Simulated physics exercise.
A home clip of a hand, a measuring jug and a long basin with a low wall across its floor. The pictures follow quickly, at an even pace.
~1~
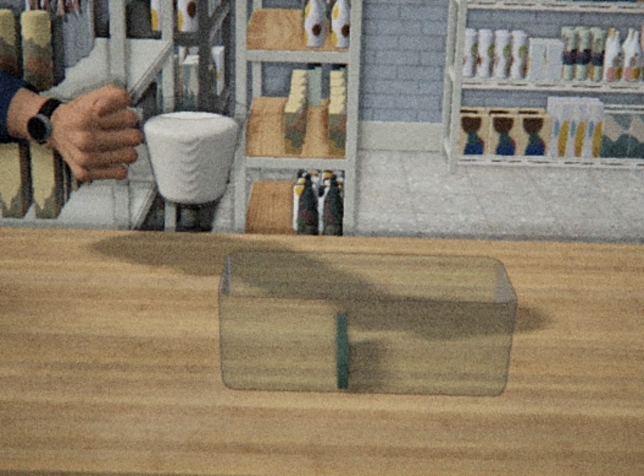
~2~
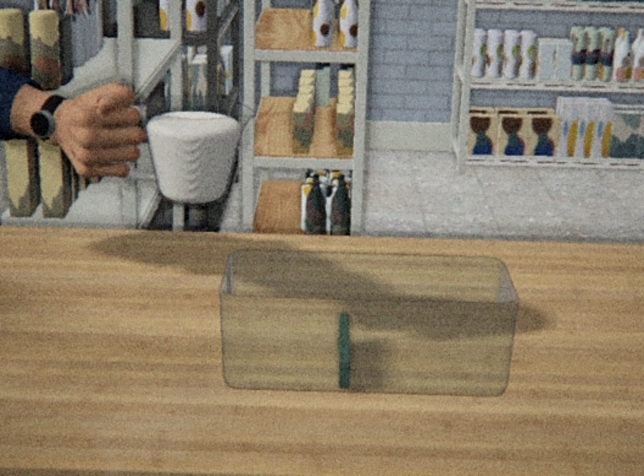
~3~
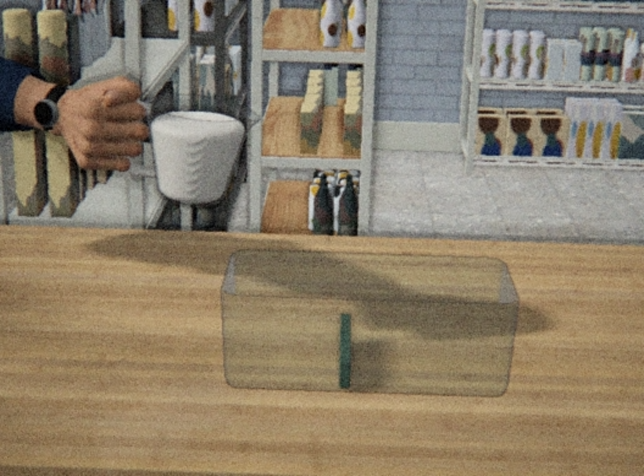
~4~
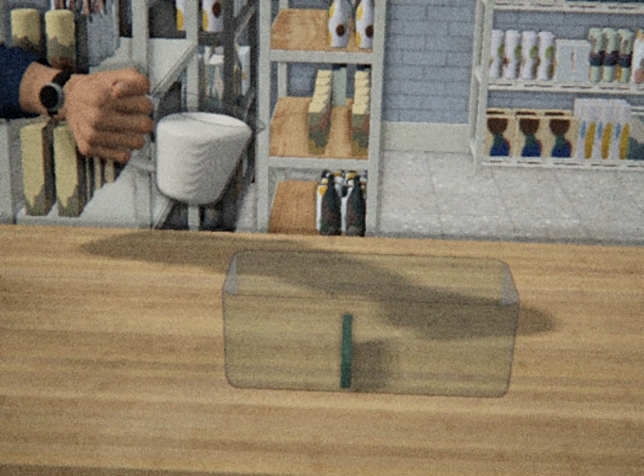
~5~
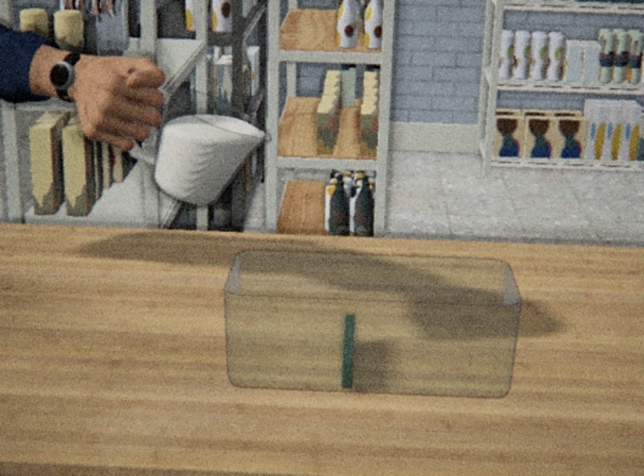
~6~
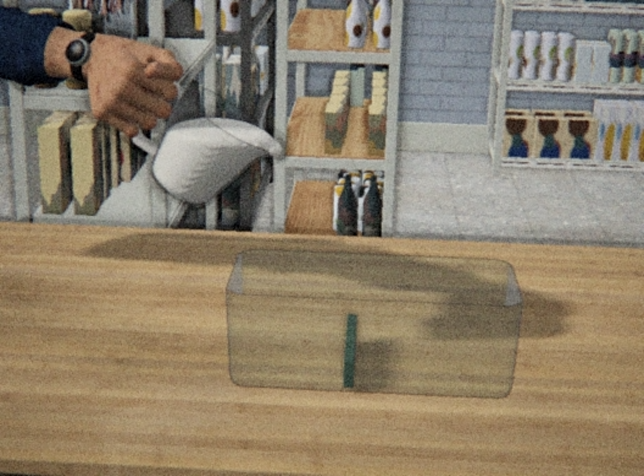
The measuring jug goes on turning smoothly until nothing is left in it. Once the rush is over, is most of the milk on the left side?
Yes. The section to the left gets the largest share.
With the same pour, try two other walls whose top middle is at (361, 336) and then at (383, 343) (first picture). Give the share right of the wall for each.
10 per cent first, then 20 per cent.
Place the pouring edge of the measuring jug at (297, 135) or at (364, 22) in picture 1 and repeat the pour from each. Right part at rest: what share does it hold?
40 and 85 per cent.
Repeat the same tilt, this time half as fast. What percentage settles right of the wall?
It comes to about 5 per cent.
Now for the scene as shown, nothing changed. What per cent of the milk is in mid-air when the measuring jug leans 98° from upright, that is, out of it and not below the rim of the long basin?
Estimated: 30 per cent or thereabouts.
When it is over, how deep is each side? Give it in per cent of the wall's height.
On the left it's around 70 per cent; on the right, 0 per cent.
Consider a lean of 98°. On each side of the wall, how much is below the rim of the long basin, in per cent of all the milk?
Left 35, right 0.
A moment on, the tilt is 98° and 34 per cent is still to pour, 36 is left of the wall and 0 right of it.
Next, the tilt is 116° and 1 per cent is still to pour, 89 is left of the wall and 3 right of it.
Then the tilt is 116° and 0 per cent is still to pour, 88 is left of the wall and 8 right of it.
Later the tilt is 116° and 0 per cent is still to pour, 87 is left of the wall and 9 right of it.
At rest 87 per cent lies left of the wall, 9 right of it and 4 outside.
